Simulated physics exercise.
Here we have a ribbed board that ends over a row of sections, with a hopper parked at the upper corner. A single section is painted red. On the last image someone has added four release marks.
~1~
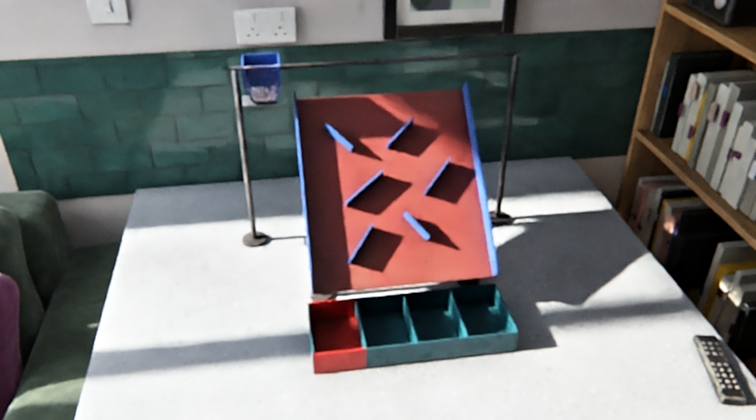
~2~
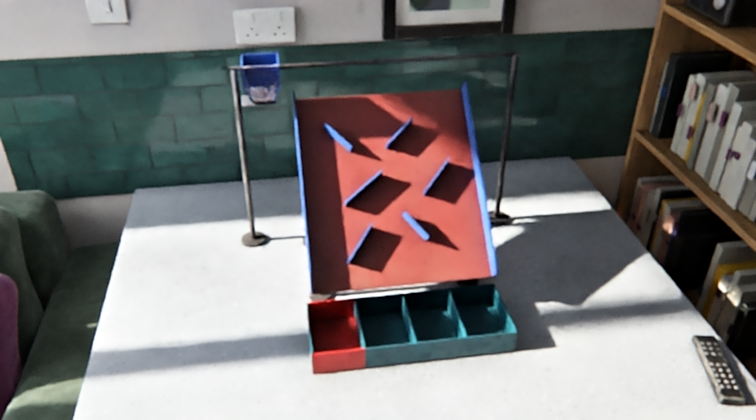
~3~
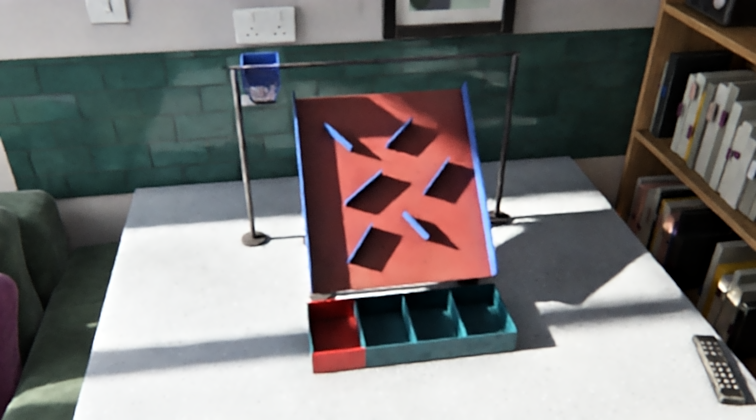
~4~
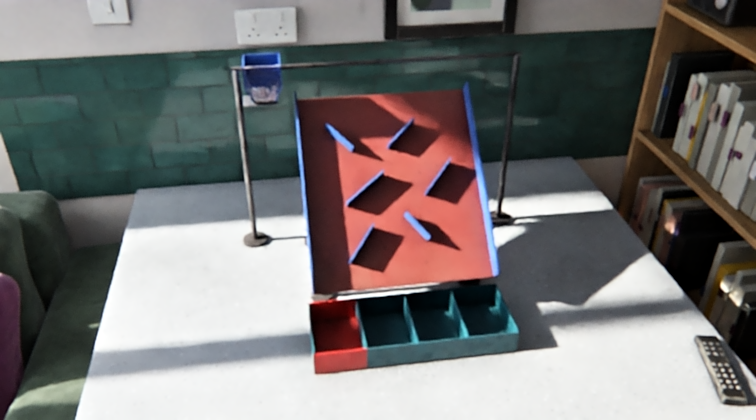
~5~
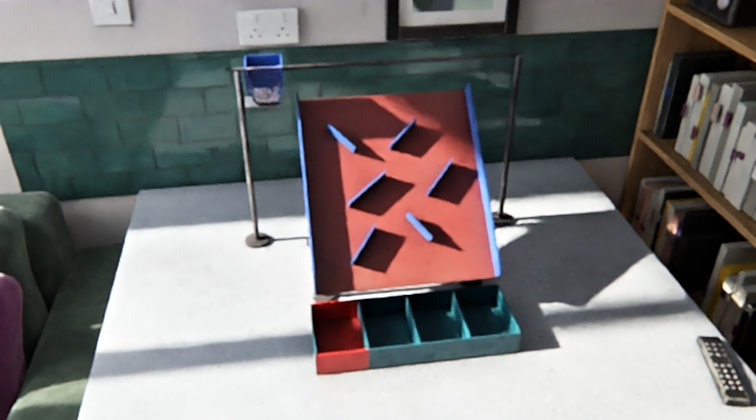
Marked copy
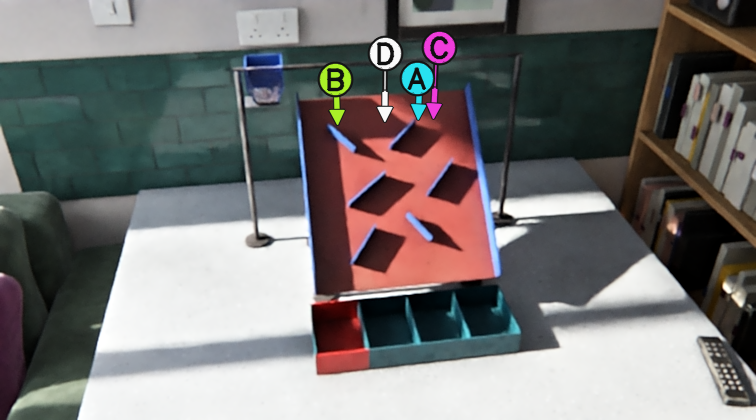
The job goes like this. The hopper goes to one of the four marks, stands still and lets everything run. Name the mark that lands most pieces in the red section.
Go for D.
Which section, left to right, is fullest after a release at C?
It is the fourth one.
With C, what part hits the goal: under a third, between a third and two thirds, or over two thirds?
Mark C gives under a third.
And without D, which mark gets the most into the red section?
It is B.
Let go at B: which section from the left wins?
The first.
On the marked copy, mark A meets the board at (418, 114); mark B meets the board at (337, 119); mark C meets the board at (433, 113); mark D meets the board at (384, 116).
With A, about a tenth in the red section, roughly half in other sections, roughly a third outside the box.
With B, roughly half in the red section, roughly a quarter in other sections, roughly a quarter outside the box.
With C, about a tenth in the red section, roughly two thirds in other sections, roughly a quarter outside the box.
With D, the larger part in the red section, about a tenth in other sections, about a tenth outside the box.
